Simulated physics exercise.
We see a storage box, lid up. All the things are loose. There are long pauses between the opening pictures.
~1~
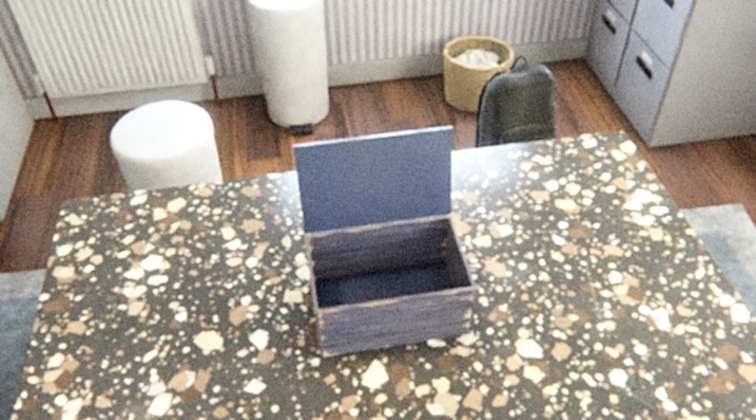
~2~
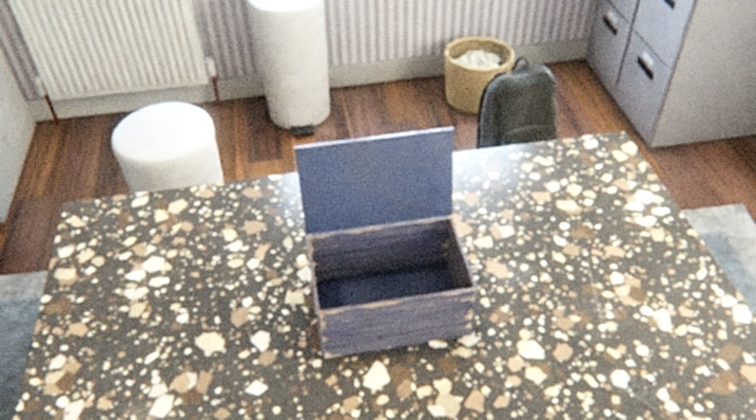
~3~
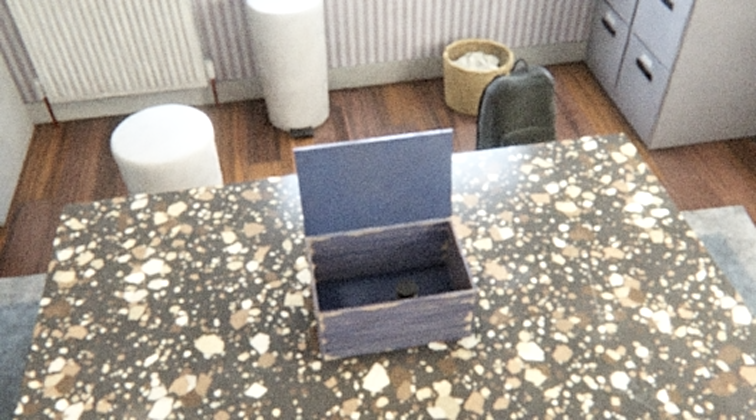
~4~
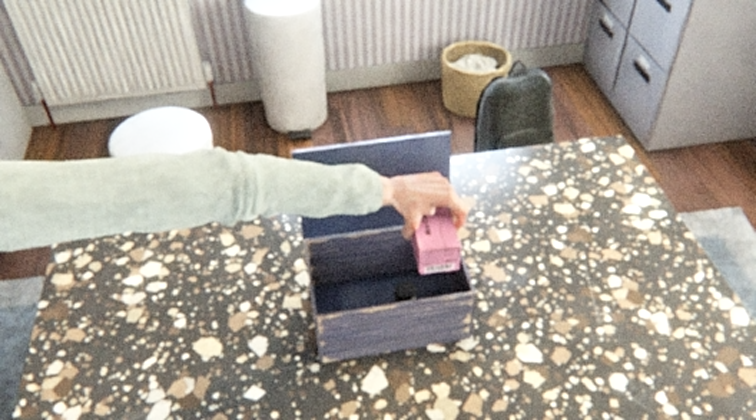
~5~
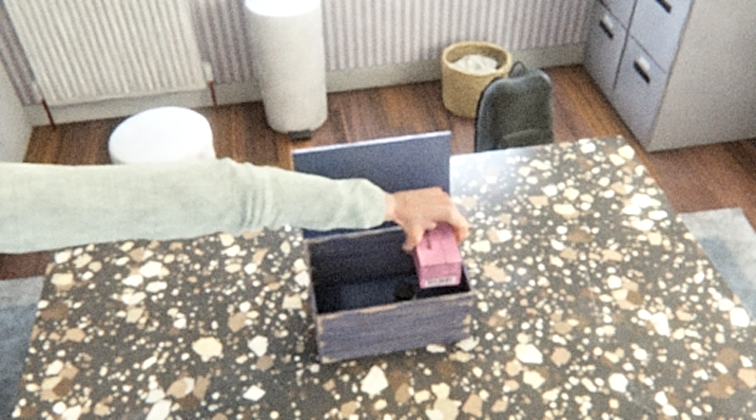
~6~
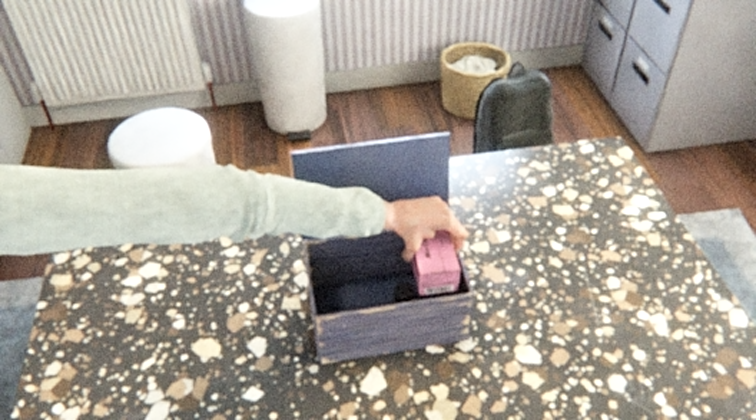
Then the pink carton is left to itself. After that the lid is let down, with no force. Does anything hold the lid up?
Outcome: The lid sits on the rim.
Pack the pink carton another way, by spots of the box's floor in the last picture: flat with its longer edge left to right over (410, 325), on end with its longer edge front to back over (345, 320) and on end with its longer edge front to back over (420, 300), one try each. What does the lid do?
First, it will not close; second, it is held up; third, it will not close.
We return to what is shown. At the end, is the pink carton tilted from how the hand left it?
It stays as placed.
Then, 1.10 s after the last picture, lid starting down; pink carton slid about its own width near (430, 291).
Then, 1.90 s after the last picture, lid 37° above the rim; pink carton slid about its own width near (430, 291).
At rest, lid shut; moved from the start, pink carton; black shaker in place. Seen from the same camera at the end, pink carton near (430, 291).
